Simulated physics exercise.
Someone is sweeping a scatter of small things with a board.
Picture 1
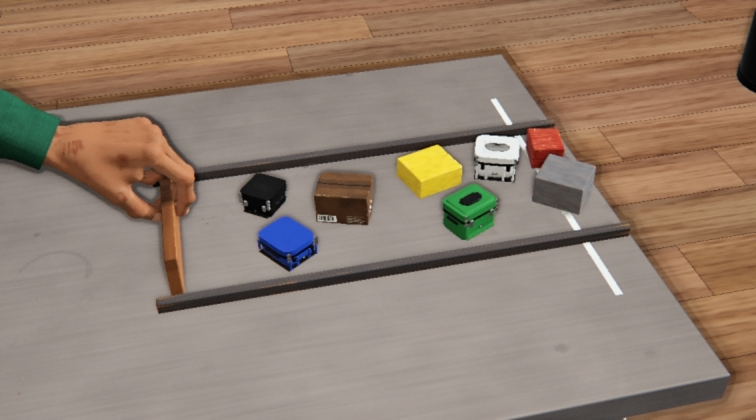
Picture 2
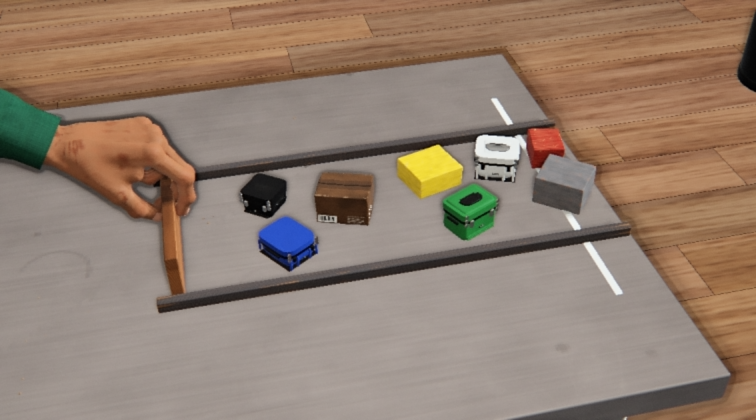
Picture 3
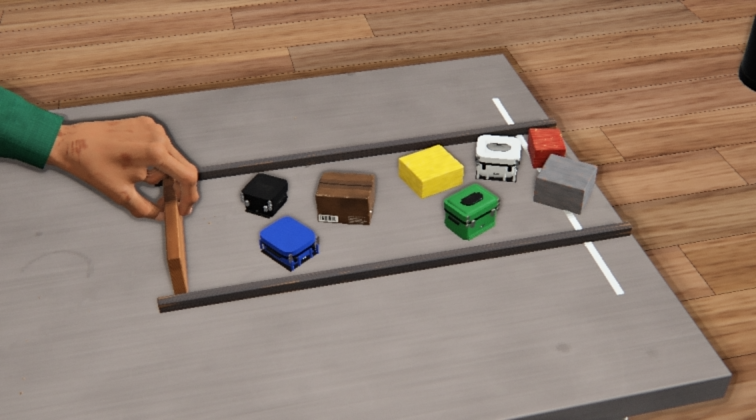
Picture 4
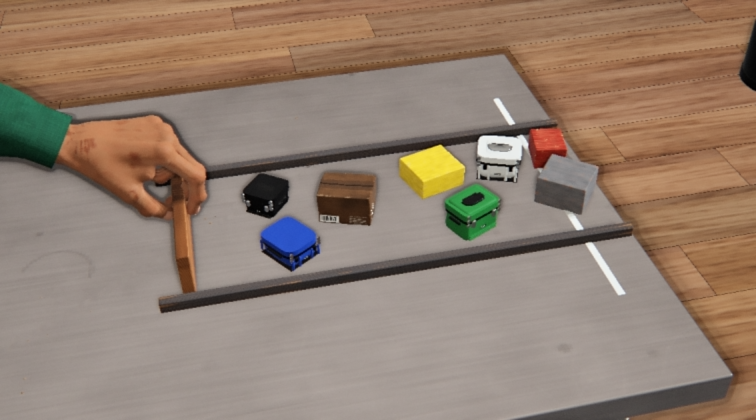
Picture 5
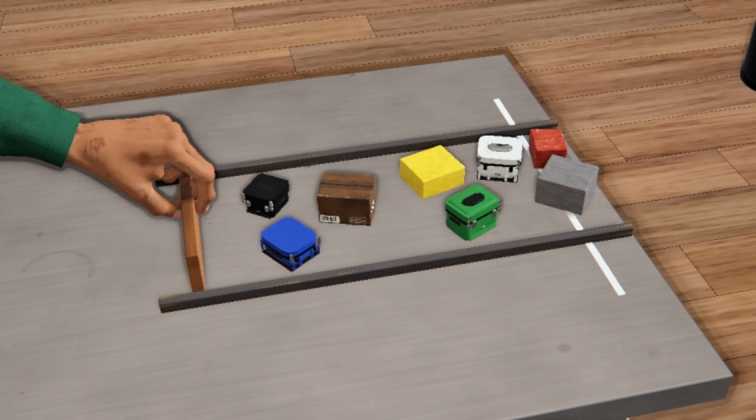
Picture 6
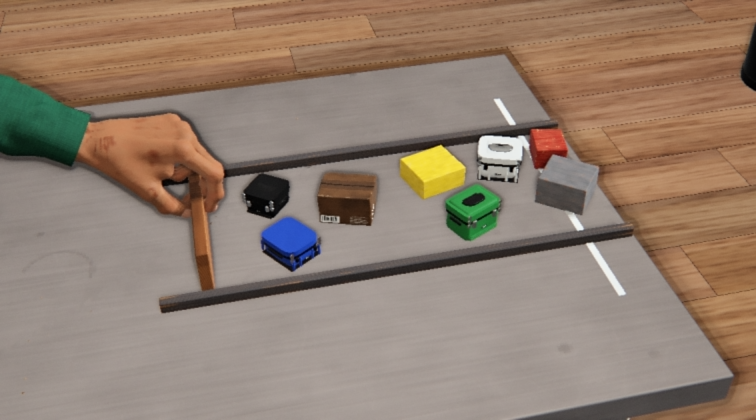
A hand in a green sleeve slid an upright wooden board slowly to the right between two dark rails, while the scattered little cases, boxes and blocks ahead of it stayed practically still.
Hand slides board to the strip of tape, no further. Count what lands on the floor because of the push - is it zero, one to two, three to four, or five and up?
The count is five and up.
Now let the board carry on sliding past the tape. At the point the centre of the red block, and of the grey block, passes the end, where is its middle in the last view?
The middle is at (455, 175) when it's the red block, and at (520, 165) when it's the grey block.
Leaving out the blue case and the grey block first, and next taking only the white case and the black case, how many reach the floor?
Counts - first: 3; second: 3.
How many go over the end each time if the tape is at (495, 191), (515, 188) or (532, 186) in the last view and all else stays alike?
Per try in turn: 1, 2, 3.
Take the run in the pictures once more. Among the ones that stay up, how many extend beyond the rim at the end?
I make it 1.
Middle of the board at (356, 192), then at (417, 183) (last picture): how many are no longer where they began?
The counts are 3 and 6.
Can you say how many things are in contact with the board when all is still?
The count in contact is 3.
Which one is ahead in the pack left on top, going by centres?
The brown box.
A little later, none off yet; red block at rest near (548, 149); grey block at rest near (567, 184); white case at rest near (499, 159).
Next, none off yet; red block at rest near (548, 149); grey block at rest near (567, 184); white case moving near (507, 158).
Later still, one off so far; red block dropping near (580, 414); grey block shifted a little near (584, 183); white case shifted well along near (585, 145).
When it is over, the number that fall off is five or more; down, yellow block, green case, white case, grey block and red block.
